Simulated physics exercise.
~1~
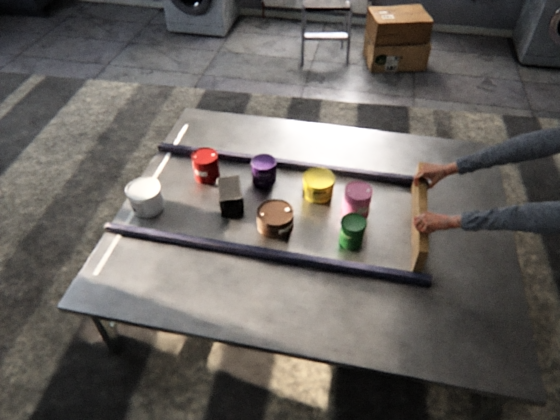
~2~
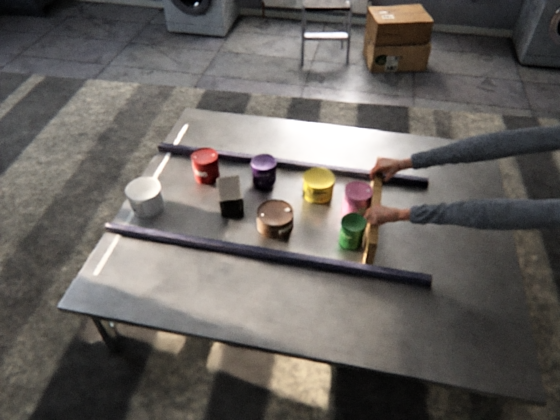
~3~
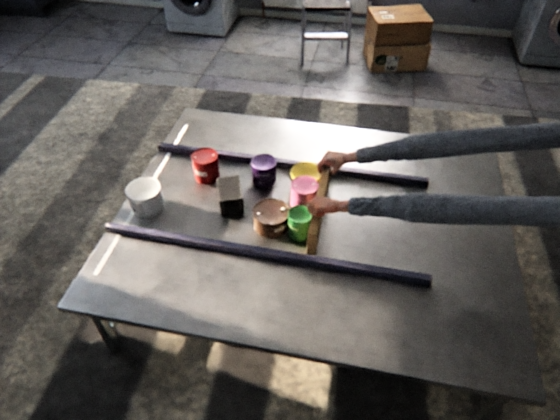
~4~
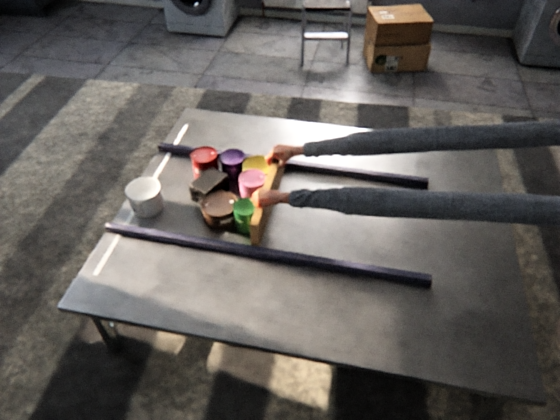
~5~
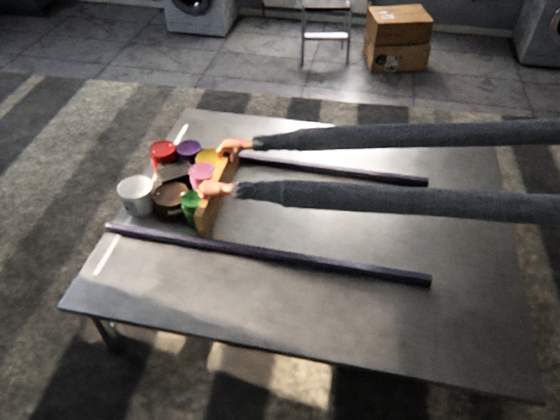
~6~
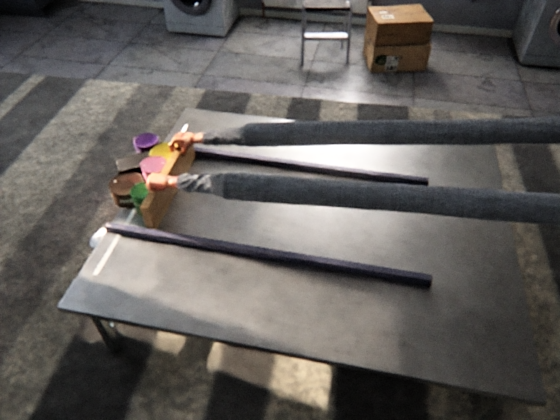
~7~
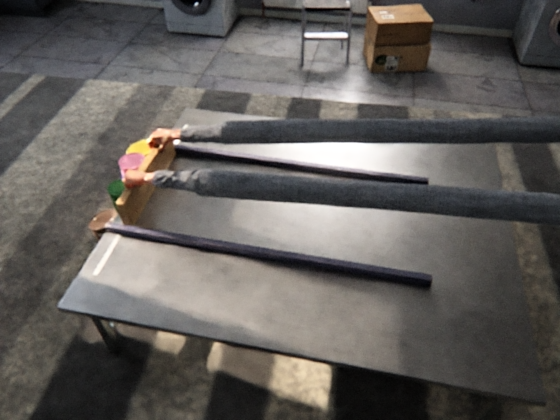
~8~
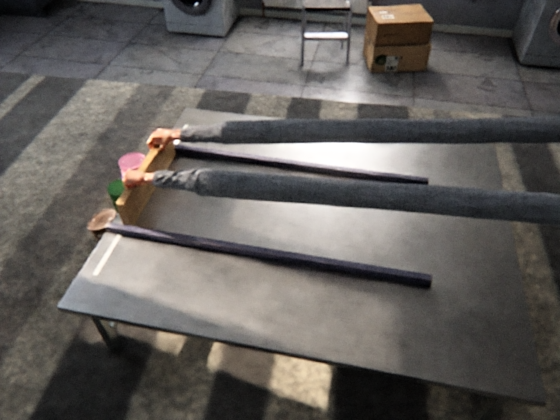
Two hands slide a plank left across a low table, pushing most containers off its end.
